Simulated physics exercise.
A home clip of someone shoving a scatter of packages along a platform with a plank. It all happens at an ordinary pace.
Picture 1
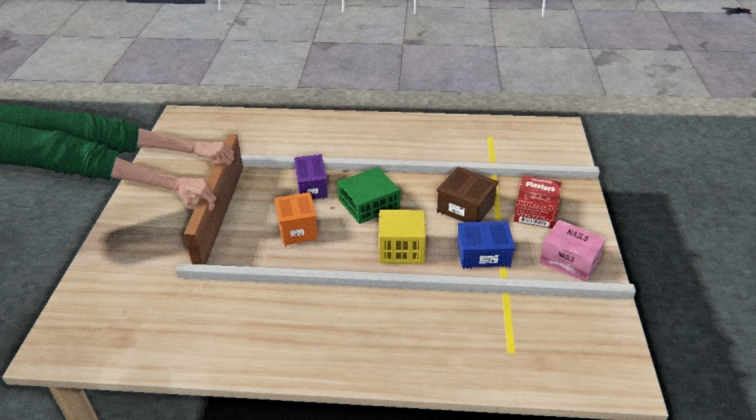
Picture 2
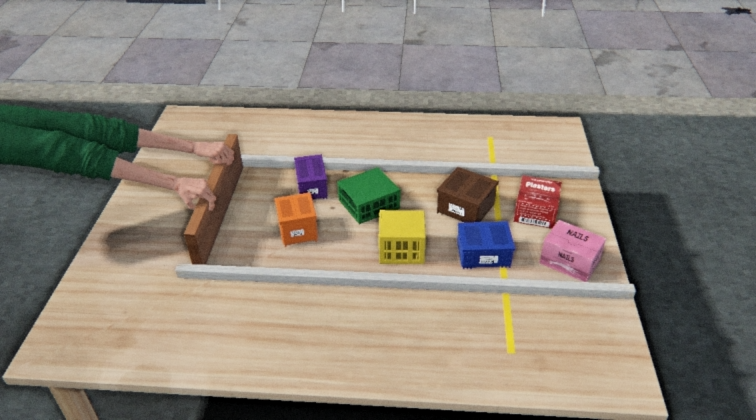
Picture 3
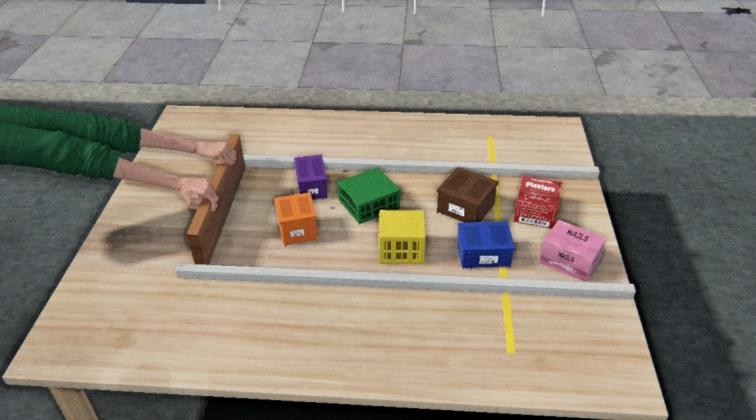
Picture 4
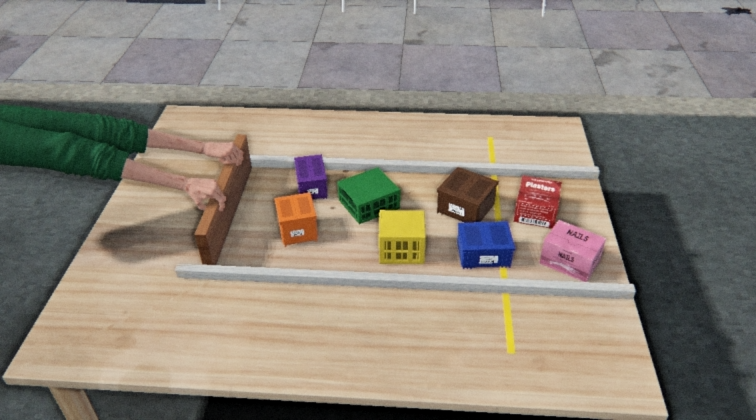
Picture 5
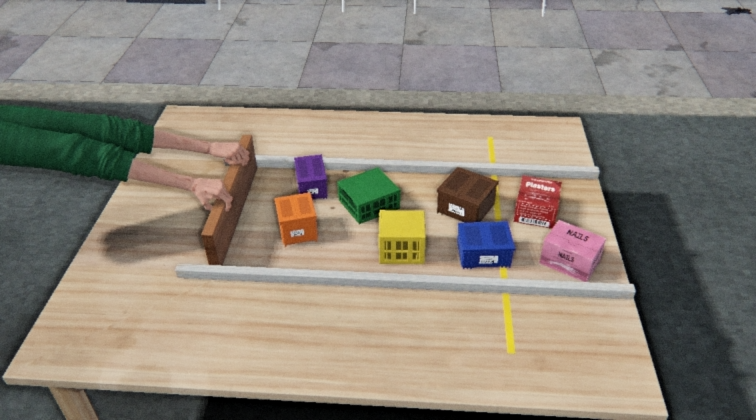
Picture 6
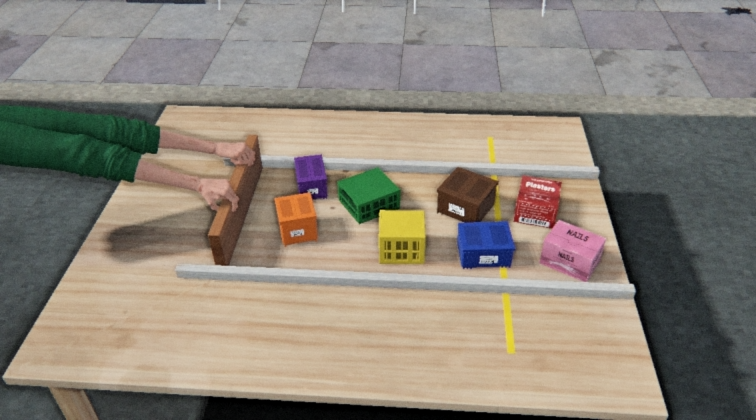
A wooden plank, gripped by two hands in green sleeves, slid slightly to the right across a table between two pale rails, while the scattered colourful boxes and crates ahead of it stayed still.
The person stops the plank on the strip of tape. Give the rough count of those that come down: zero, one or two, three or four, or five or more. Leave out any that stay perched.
As it turns out, the number that fall off is one or two.
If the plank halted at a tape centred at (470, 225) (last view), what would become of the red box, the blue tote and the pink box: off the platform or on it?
The red box is lost, the blue tote holds on, the pink box drops off.
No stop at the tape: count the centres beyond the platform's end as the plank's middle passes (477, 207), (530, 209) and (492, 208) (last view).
The counts: 2, 4 and 2.
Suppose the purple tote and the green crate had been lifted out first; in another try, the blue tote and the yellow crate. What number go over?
Fallen: 1, and 1 in the other try.
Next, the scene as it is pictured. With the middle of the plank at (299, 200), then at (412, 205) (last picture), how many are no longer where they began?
The counts are 2 and 8.
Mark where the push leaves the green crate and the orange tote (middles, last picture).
The green crate at (557, 211), the orange tote at (520, 232).
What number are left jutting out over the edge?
Overhanging: 2.
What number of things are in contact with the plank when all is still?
2 of them.
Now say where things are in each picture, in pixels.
The first frame shows pink box (572, 251); red box (538, 202); blue tote (485, 245); plank (217, 197); tape (499, 226).
The second frame shows red box (538, 202); plank (217, 197).
The third frame shows blue tote (485, 245); purple tote (311, 178).
The fourth frame shows pink box (572, 251); orange tote (297, 220).
The fifth frame shows red box (538, 202); yellow crate (402, 237).
The sixth frame shows pink box (572, 251); red box (538, 202); blue tote (485, 245); plank (238, 198); tape (499, 226).
Soon after, none off yet; pink box at rest near (572, 251); red box at rest near (538, 202); blue tote at rest near (485, 245).
At rest, the number that fall off is one or two; fallen, red box and pink box.
